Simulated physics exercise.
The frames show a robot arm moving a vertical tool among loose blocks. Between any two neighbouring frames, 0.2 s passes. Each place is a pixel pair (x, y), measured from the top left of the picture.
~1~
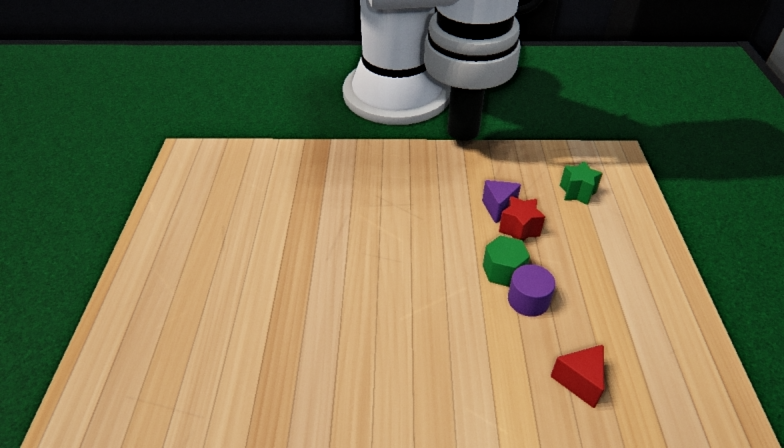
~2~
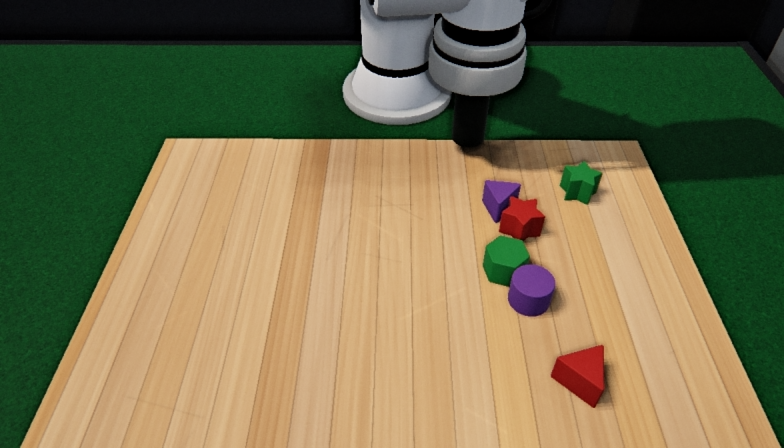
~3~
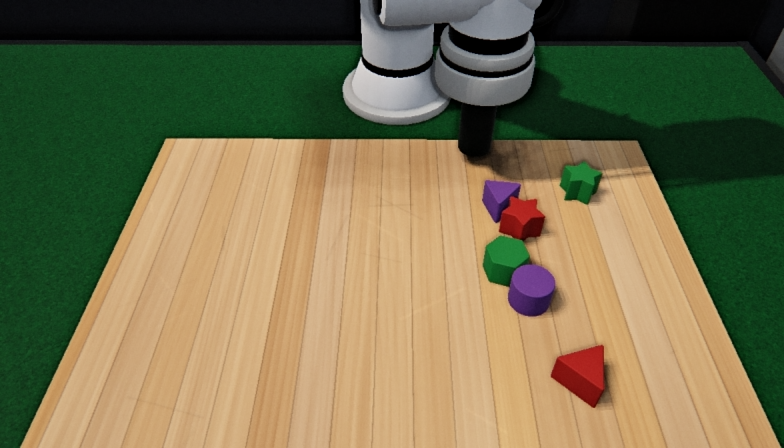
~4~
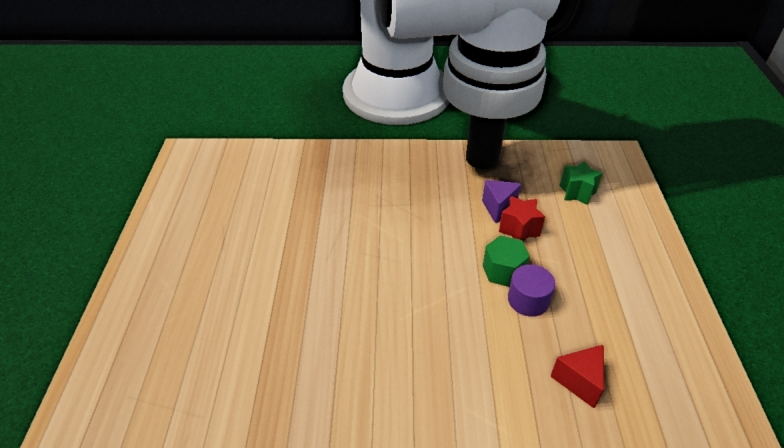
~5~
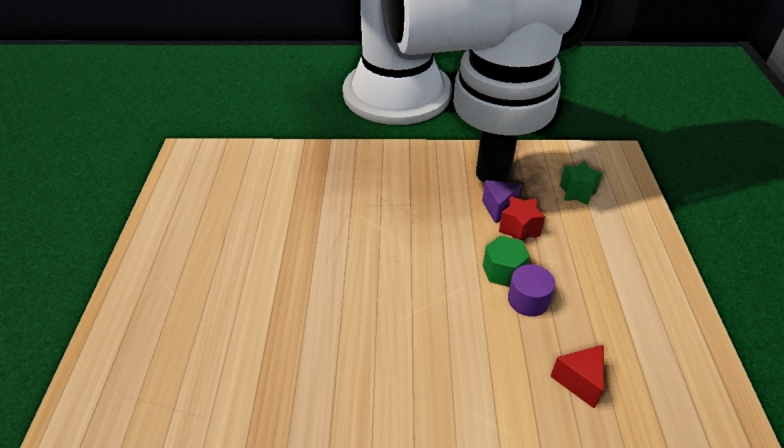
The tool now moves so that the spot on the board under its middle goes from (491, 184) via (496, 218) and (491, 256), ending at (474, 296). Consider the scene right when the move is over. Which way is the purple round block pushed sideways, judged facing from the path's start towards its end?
With start-to-end as forward, it shifts left.
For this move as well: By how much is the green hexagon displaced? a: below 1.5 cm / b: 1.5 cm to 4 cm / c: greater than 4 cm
The correct letter is c.
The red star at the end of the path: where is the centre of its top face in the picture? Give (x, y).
Final place: (547, 228).
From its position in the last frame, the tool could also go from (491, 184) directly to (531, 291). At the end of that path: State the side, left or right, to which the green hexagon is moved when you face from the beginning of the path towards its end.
Facing from start to end, it will go to the right.
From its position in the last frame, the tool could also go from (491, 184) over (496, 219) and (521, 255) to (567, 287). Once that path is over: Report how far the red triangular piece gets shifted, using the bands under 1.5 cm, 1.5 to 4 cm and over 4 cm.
Below 1.5 cm.
What follows on the original path. One third of the way, tool at (498, 208); purple triangular piece at (513, 220), turned 30° anticlockwise; red star at (543, 226), turned 15° anticlockwise.
Two thirds of the way, tool at (492, 246); purple triangular piece at (523, 253), turned 45° anticlockwise; green hexagon at (501, 272); red star at (547, 228), turned 30° anticlockwise; purple round block at (539, 295).
At the end, tool at (476, 286); purple triangular piece at (525, 259), turned 65° anticlockwise; green hexagon at (503, 305), turned 40° anticlockwise; red star at (547, 228), turned 30° anticlockwise; purple round block at (548, 305).
